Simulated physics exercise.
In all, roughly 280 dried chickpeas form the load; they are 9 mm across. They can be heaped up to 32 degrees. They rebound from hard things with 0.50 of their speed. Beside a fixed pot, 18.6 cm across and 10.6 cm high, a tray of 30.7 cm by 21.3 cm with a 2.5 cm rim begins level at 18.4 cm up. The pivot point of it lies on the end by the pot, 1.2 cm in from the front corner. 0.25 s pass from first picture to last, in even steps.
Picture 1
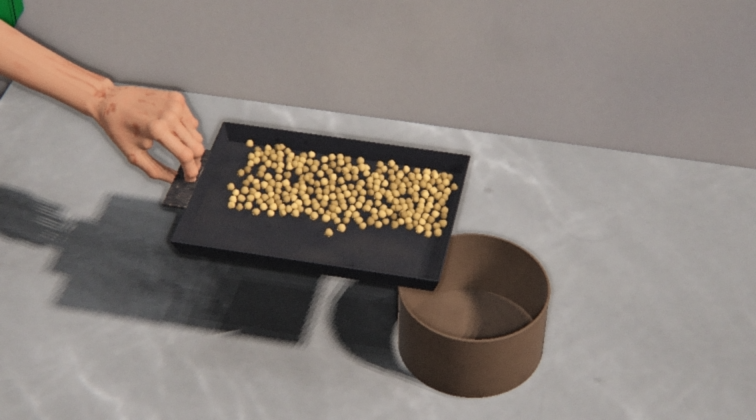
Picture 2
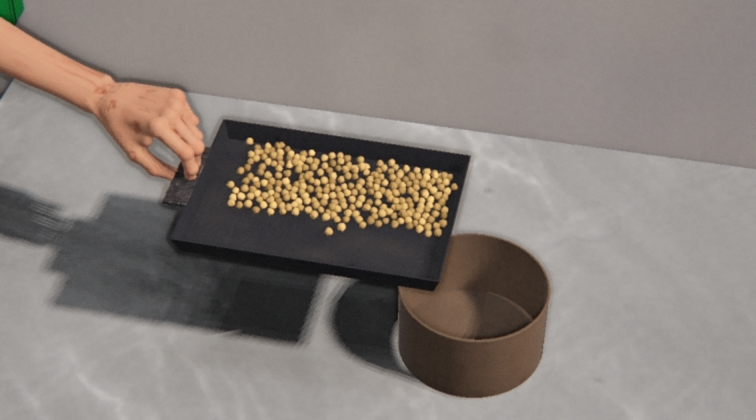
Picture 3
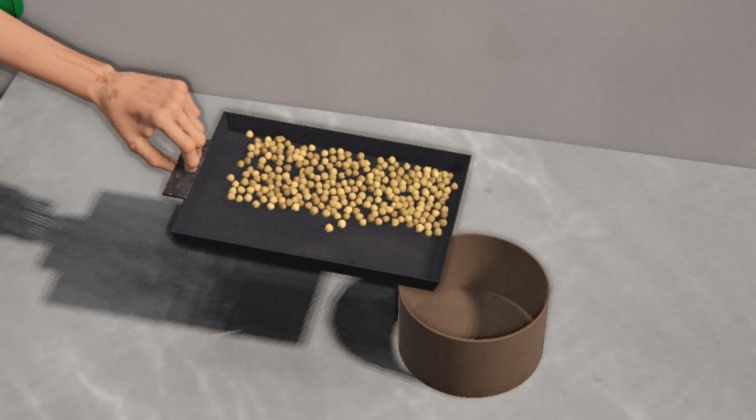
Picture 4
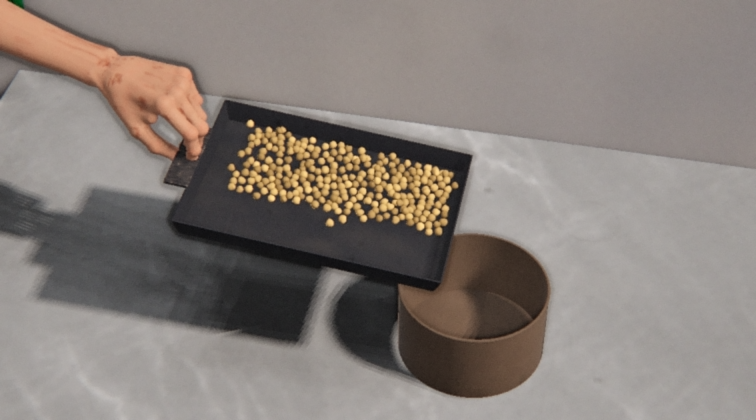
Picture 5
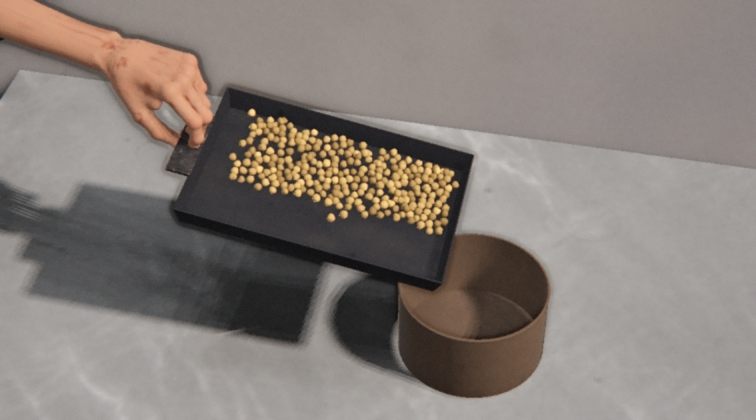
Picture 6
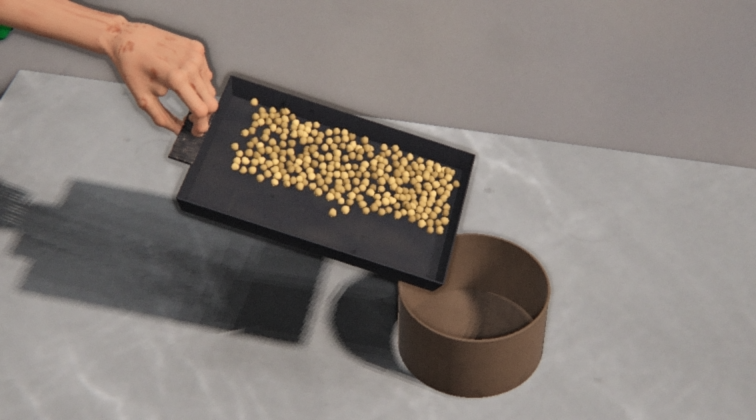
The clip shows a hand holding a dark rectangular tray of dried chickpeas beside a brown pot on a grey surface, gradually raising the tray's left end so it slopes toward the pot while the chickpeas stay spread in place.
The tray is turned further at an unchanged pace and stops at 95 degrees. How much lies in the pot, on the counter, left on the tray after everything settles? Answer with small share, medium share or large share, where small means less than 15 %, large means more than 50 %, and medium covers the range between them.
Pot - large share; counter - medium share; left on the tray - small share.
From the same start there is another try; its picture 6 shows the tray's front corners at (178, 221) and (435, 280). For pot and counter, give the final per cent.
Pot: 0, counter: 100.
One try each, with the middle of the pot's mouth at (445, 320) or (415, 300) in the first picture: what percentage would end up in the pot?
Try one: ~ 60 %; try two: ~ 15 %.
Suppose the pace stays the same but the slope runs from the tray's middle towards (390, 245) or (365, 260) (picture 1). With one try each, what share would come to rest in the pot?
That would be close to 30 per cent and then close to 0 per cent.
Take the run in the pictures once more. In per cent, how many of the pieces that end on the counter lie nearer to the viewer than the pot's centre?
60 %.
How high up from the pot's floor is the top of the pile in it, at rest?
My guess is around 2.5 centimetres.
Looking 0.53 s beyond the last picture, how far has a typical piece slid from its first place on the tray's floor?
By then it sits near 10 cm from where it began.
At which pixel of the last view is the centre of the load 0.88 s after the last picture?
Load centre, approx.: (455, 205) px.
Then, 0.53 s after the last picture, tilt 53 degrees; the tray holds 100 %, the pot 0 %.
Then, 0.88 s after the last picture, tilt 78 degrees; the tray holds 95 %, the pot 0 %.
Then, 1.32 s after the last picture, tilt 95 degrees; the tray holds 10 %, the pot 55 %.
In the end, pot 75 %, counter 25 %, tray 0 %.
